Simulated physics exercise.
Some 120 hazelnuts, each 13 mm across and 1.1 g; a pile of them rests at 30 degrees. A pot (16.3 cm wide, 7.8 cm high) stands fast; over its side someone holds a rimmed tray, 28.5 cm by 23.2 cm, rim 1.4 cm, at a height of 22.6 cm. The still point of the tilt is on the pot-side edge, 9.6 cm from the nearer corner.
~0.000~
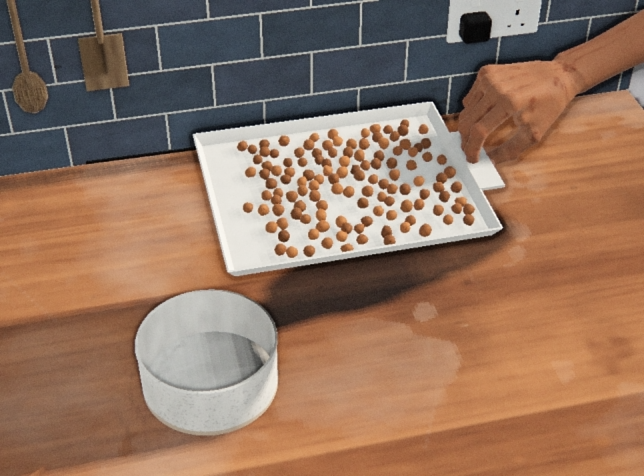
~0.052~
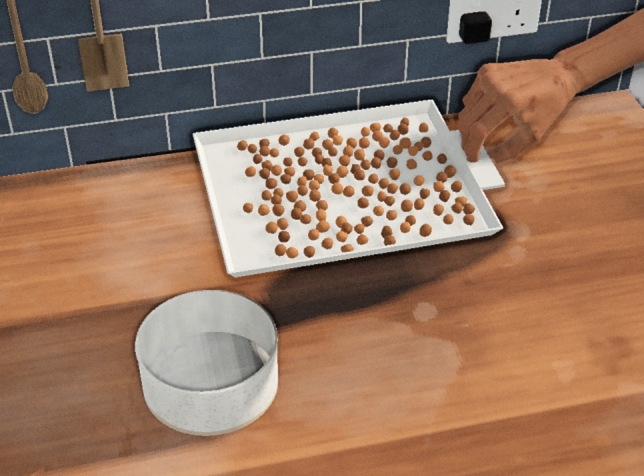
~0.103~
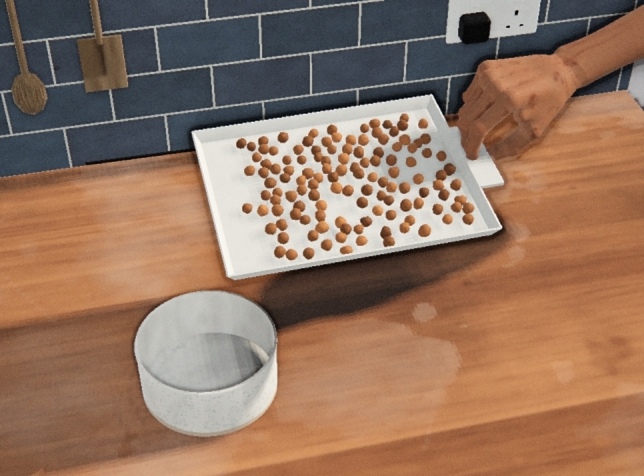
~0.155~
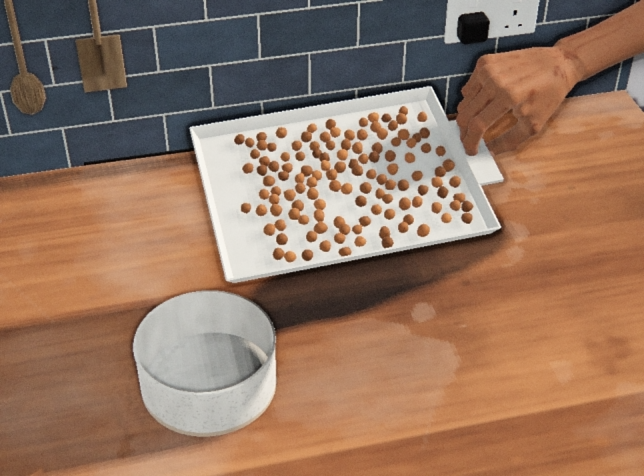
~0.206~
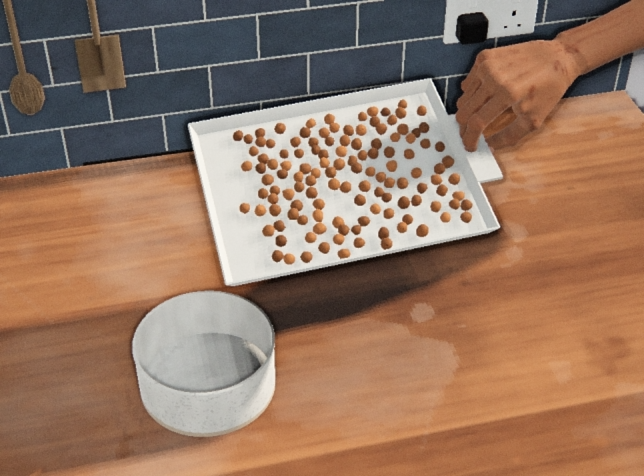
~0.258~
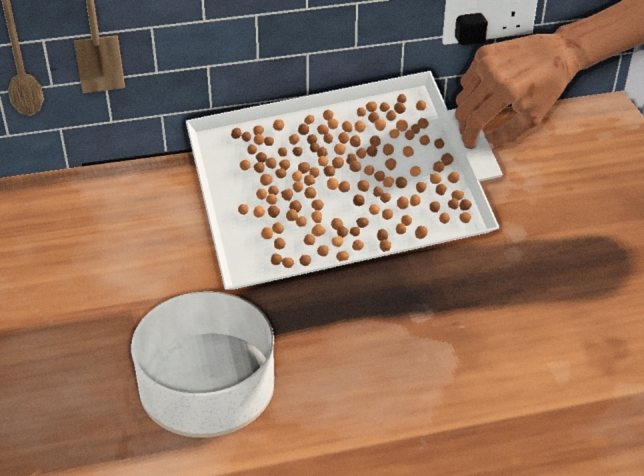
At the start, a hand grips the right side of a white rimmed tray scattered with round brown hazelnuts, above a wooden counter with a pale pot at lower left. The hand gradually tilts the tray slightly, its far edge rising and left front corner dipping a little, while the nuts barely shift.
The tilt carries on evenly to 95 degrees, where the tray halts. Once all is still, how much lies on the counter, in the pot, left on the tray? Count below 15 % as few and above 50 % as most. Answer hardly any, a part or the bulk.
On the counter: The bulk; in the pot: A part; left on the tray: Hardly any.
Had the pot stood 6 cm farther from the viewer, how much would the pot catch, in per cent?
It would be near 0 per cent.
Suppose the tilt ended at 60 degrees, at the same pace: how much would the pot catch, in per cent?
It would be near 30 per cent.
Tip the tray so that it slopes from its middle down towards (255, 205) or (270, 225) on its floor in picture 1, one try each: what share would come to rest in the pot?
About 65 and 75 per cent.
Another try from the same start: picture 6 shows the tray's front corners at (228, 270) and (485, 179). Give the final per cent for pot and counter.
Pot 65, counter 35.
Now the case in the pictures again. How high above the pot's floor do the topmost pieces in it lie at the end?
About 1.5 cm.
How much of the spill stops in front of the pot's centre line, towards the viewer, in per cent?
About 90 per cent.
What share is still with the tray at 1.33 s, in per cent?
About 10 per cent.
After 0.90 s, tilt 51 degrees; the tray holds 70 %, the pot 5 %.
After 1.33 s, tilt 77 degrees; the tray holds 10 %, the pot 25 %.
After 1.84 s, tilt 95 degrees; the tray holds 0 %, the pot 30 %.
By 2.3 s all is still; counter 70 %, pot 30 %, tray 0 %.
